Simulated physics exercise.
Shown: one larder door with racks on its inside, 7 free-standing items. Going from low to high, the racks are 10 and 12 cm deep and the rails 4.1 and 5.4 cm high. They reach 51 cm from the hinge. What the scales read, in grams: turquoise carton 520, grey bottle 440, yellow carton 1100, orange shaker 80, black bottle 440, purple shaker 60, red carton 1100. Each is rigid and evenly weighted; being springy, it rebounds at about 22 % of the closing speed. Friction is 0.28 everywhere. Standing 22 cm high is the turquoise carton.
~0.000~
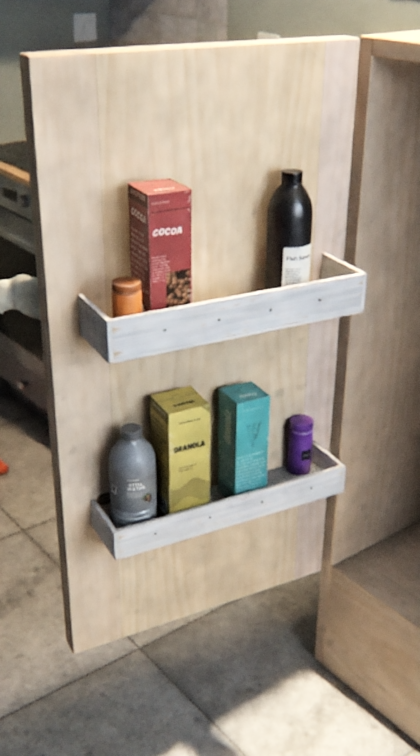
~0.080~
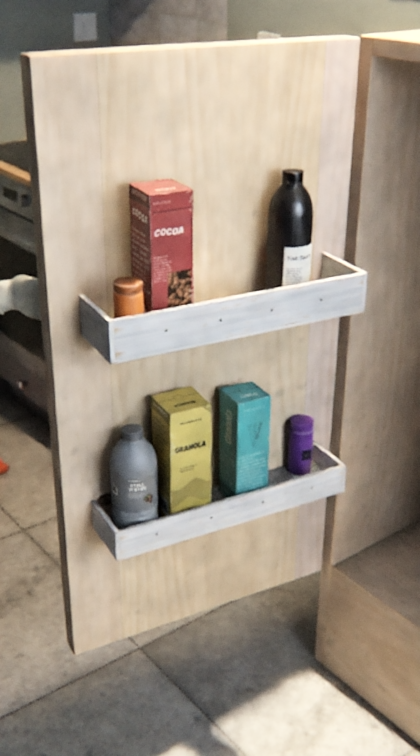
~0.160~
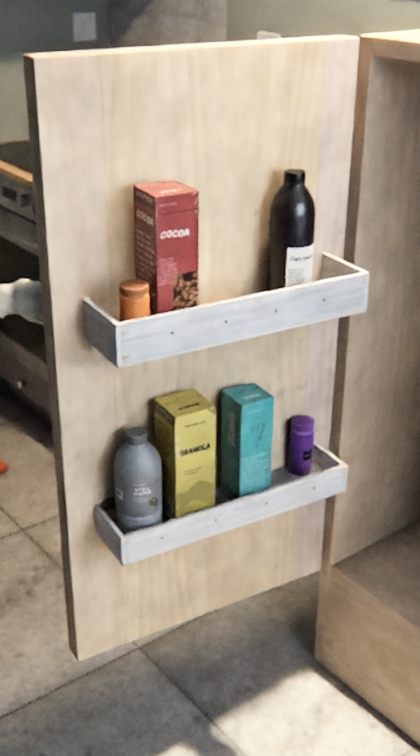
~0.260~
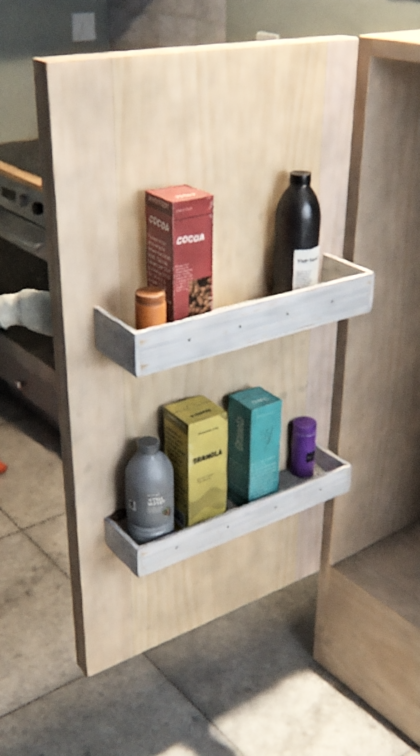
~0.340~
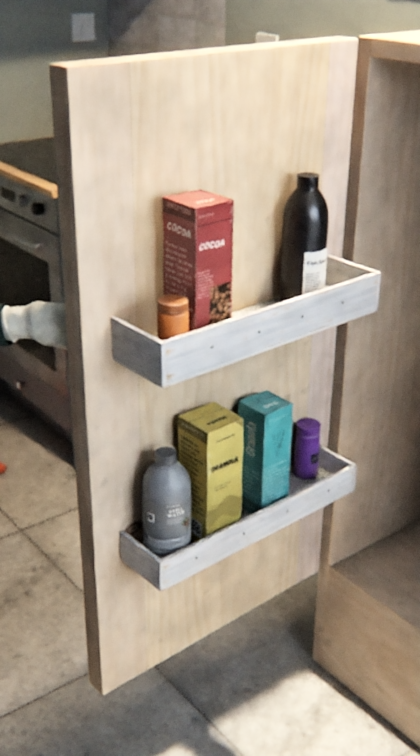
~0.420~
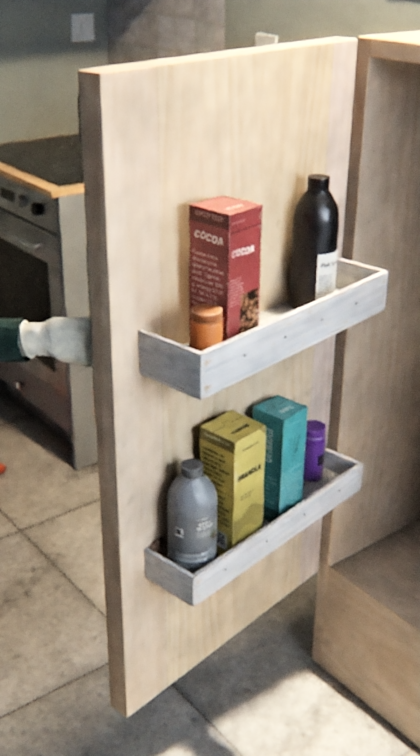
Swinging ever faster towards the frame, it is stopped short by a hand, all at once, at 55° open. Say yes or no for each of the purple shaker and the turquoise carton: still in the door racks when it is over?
Purple shaker - yes; turquoise carton - yes.
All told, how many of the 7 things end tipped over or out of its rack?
In total, 3.
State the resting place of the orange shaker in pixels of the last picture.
End point: Approx. (349, 363).
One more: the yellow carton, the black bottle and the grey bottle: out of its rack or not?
Yellow carton: Goes out of bounds; black bottle: Stays in bounds; grey bottle: Stays in bounds.
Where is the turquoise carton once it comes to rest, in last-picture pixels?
It comes to rest near (338, 467).
By 0.72 s, open by 55°; turquoise carton tilted 11° near (351, 468); grey bottle tilted 29°; yellow carton tilted 23°.
By 1.12 s, open by 55°; yellow carton and red carton now out of its rack; turquoise carton tilted 4° near (335, 466); grey bottle on its side.
By 1.42 s, open by 55°; grey bottle on its side; black bottle 2 cm from its spot.
When it is over (2.6 s), out of its rack, yellow carton and red carton; lying over in the door racks, grey bottle; the other 4 within 5 cm of the start. In the last view, purple shaker near (337, 454), turquoise carton near (338, 467).
